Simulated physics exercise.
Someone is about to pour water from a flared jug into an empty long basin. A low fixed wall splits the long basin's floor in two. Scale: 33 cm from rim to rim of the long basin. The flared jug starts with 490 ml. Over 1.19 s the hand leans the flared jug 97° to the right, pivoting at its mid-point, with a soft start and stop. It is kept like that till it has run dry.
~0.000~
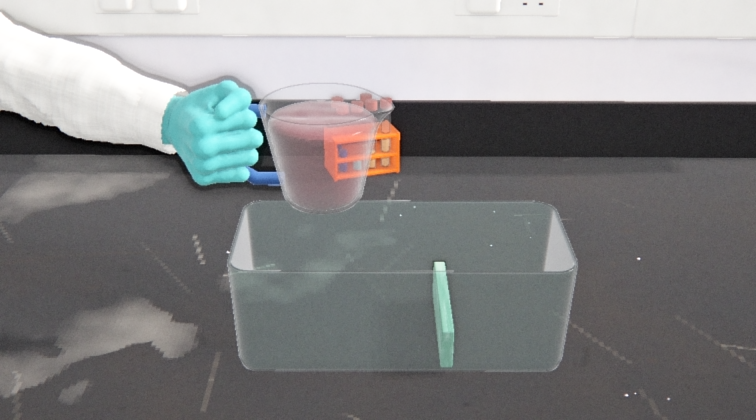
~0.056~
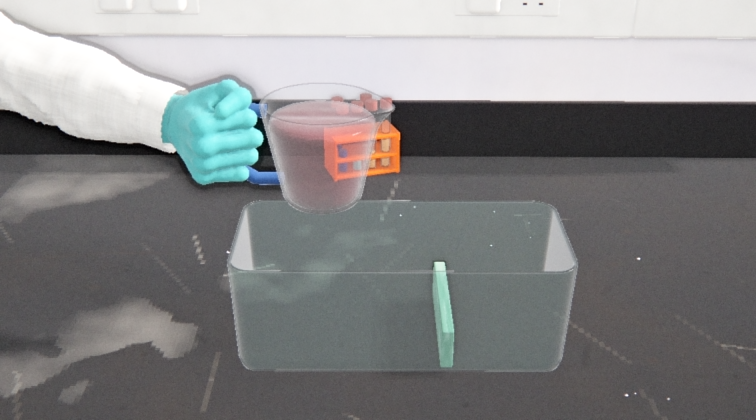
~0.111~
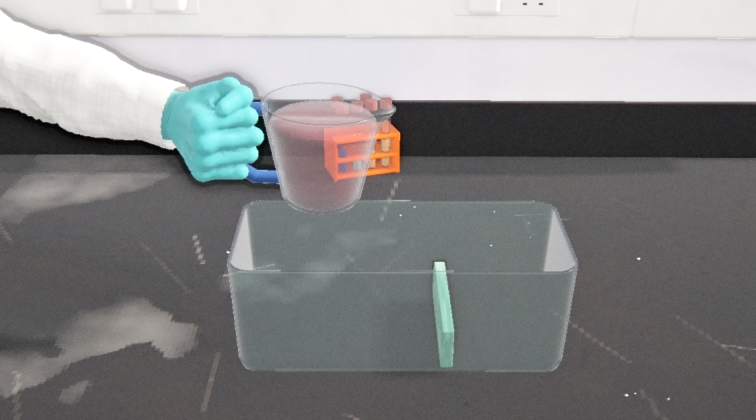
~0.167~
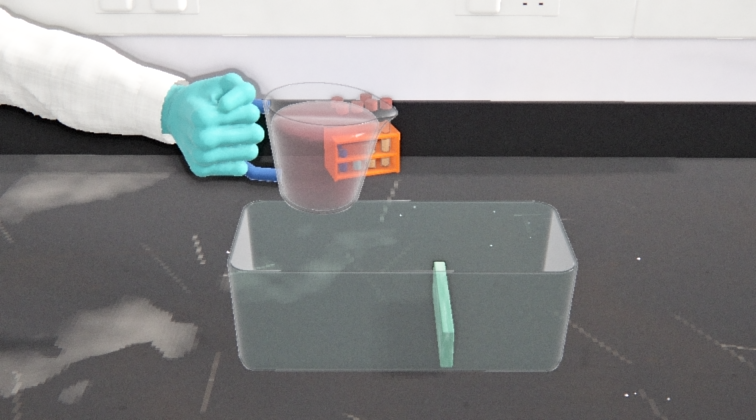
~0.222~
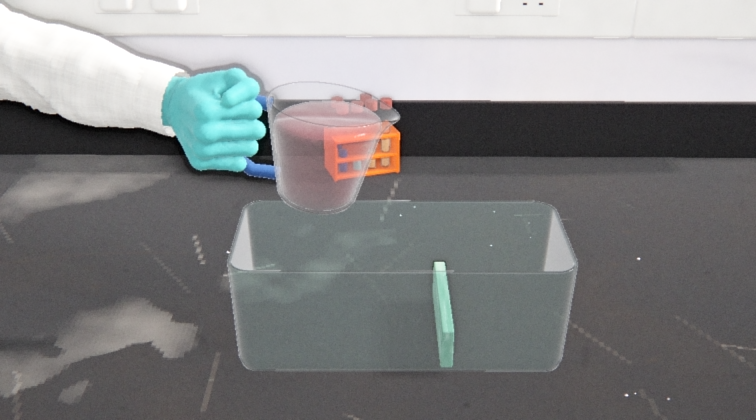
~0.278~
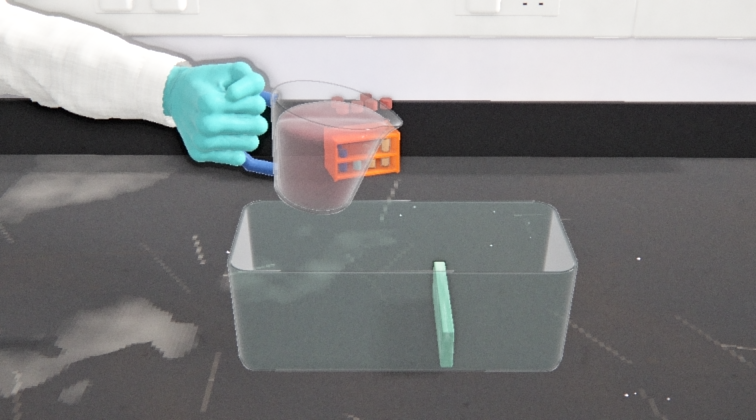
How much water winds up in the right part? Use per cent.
Roughly 51 per cent is past the wall.
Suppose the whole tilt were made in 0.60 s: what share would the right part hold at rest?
Then about 30 per cent.
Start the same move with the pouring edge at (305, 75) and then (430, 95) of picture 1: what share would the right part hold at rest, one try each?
In turn about 5 and 90 per cent.
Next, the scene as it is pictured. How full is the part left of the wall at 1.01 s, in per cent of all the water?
About 26 per cent.
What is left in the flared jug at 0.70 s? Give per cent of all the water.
Some 70 per cent.
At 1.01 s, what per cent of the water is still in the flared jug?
About 16 per cent.
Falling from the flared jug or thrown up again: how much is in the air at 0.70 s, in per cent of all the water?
Near 16 in a hundred.
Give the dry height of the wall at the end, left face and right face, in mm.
Some 36 mm on the left and 26 mm on the right.
After 0.70 s the tilt is 62° and 69 per cent is still to pour, 2 is left of the wall and 12 right of it.
After 1.01 s the tilt is 92° and 17 per cent is still to pour, 26 is left of the wall and 48 right of it.
After 1.34 s the tilt is 97° and 1 per cent is still to pour, 48 is left of the wall and 51 right of it.
After 1.69 s the tilt is 97° and 0 per cent is still to pour, 48 is left of the wall and 51 right of it.
In the end 48 per cent lies left of the wall, 51 right of it and 1 outside.
